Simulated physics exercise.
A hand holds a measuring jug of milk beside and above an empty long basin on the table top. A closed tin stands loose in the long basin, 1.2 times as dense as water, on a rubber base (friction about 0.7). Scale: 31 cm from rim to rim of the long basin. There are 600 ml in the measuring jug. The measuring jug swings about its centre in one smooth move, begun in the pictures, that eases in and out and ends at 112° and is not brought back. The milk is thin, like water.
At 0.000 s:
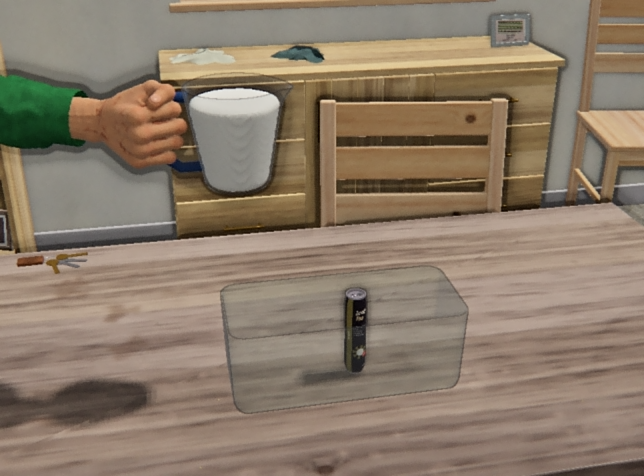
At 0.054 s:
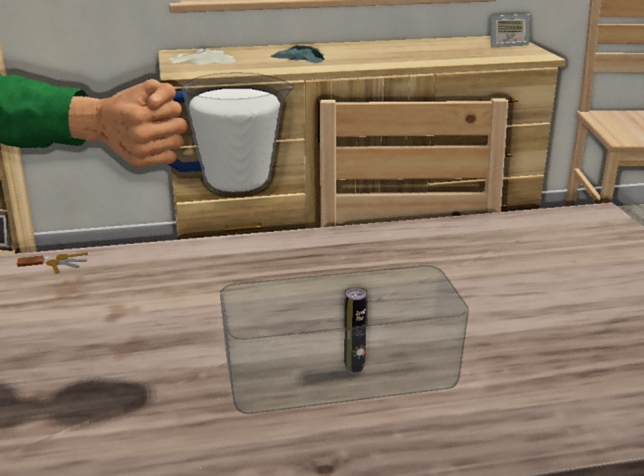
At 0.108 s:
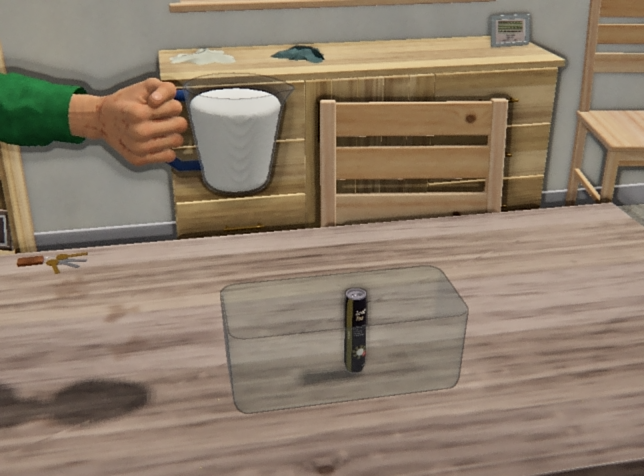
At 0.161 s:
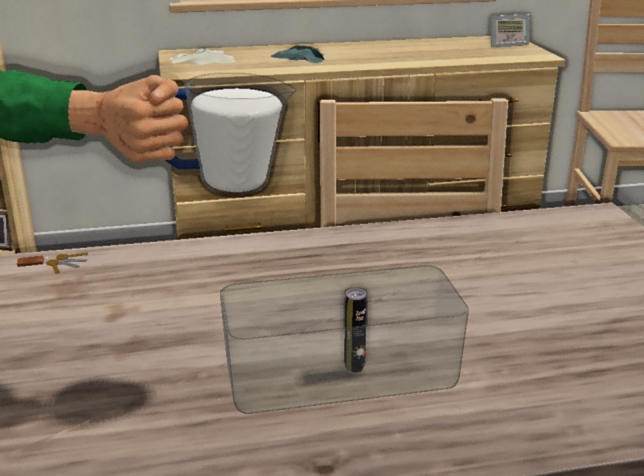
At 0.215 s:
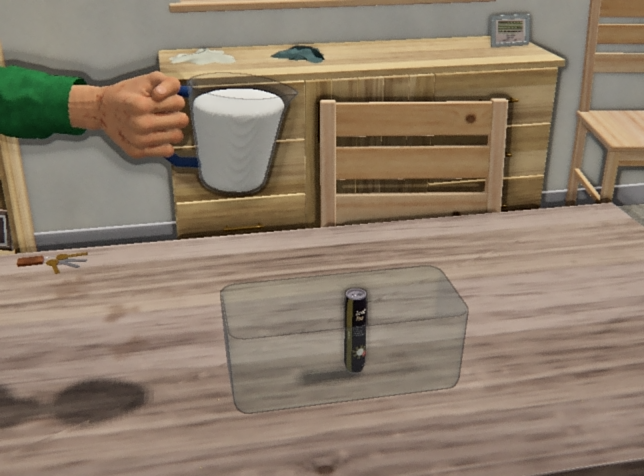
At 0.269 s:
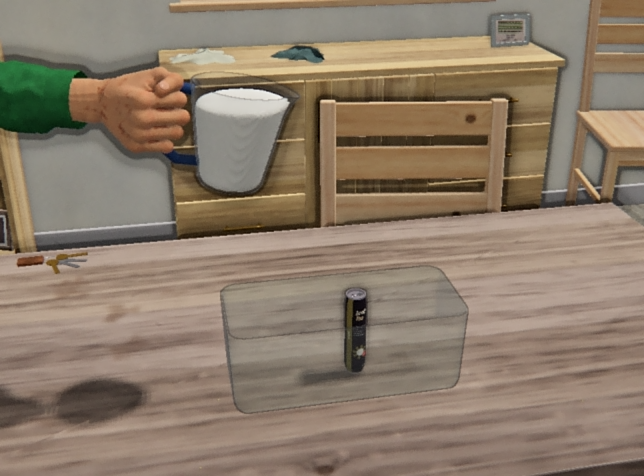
In a room with wooden furniture, a green-sleeved hand held a white jug above a table, beside a clear basin with a small dark can inside, then slowly tilted the jug slightly rightward.
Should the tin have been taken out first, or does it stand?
The tin keeps standing.
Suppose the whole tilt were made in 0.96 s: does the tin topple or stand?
The tin goes over.
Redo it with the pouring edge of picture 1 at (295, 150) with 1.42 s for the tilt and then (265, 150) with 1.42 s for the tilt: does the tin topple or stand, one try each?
First it topples; then it keeps standing.
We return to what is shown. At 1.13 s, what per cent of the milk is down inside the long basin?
About 54 per cent.
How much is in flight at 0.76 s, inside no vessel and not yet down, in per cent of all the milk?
About 22 per cent.
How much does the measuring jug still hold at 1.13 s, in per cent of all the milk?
Near 14 in a hundred.
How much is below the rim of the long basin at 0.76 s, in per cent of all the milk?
About 3 per cent.
By 0.76 s the tilt is 63° and 75 per cent is still to pour; the tin stands where it began.
By 1.13 s the tilt is 101° and 15 per cent is still to pour; the tin stands where it began.
By 1.51 s the tilt is 112° and 0 per cent is still to pour; the tin stands where it began.
By 1.92 s the tilt is 112° and 0 per cent is still to pour; the tin stands where it began.
At rest the tin stands where it began.
